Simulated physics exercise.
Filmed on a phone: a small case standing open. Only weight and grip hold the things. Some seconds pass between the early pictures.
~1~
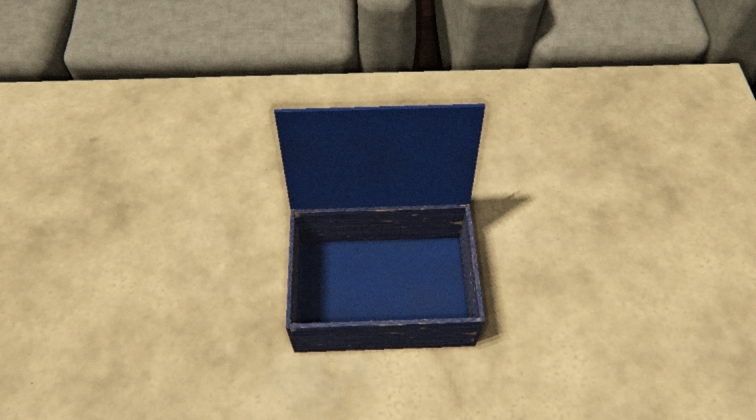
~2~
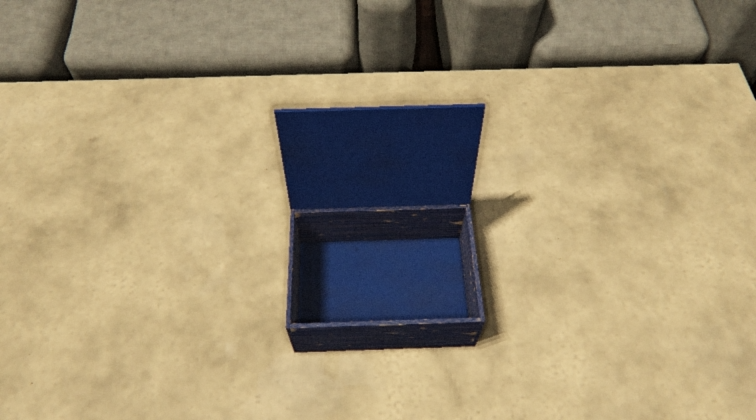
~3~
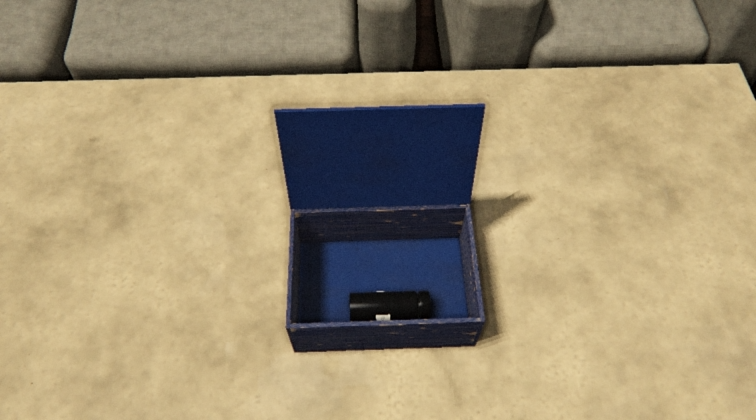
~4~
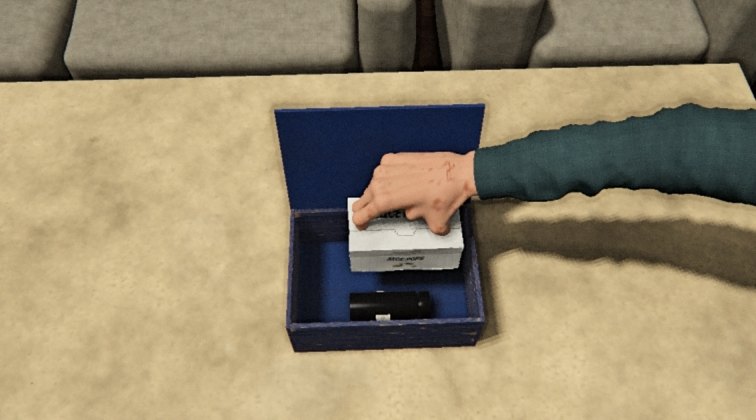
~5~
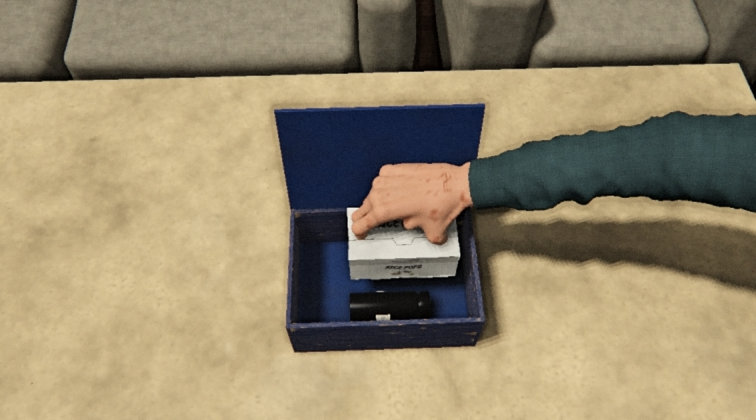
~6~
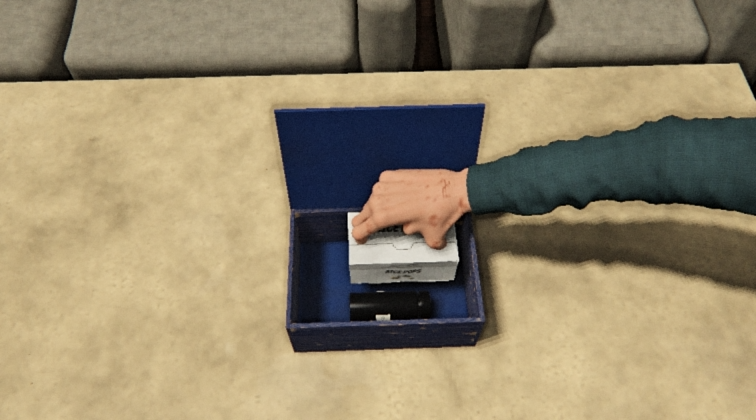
A black cylinder appeared in the open, empty blue box, and then a hand in a dark green sleeve held a small white carton just behind it, lowering it slightly into the box.
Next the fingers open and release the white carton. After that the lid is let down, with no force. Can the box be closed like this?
Here the lid closes.
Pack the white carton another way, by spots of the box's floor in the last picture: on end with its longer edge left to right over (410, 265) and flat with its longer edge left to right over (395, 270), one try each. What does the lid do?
First try: It stays ajar; second try: It shuts flat.
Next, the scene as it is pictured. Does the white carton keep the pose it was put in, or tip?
It stays as placed.
Then, 1.00 s after the last picture, lid starting down; white carton slid a little near (401, 261).
Then, 1.50 s after the last picture, lid 66° above the rim; white carton slid a little near (401, 261).
Then, 1.90 s after the last picture, lid 36° above the rim; white carton slid a little near (401, 261).
Then, 2.20 s after the last picture, lid 10° above the rim; white carton slid a little near (401, 261).
At rest, lid shut; moved from the start, white carton; black shaker in place. Seen from the same camera at the end, white carton near (401, 261).
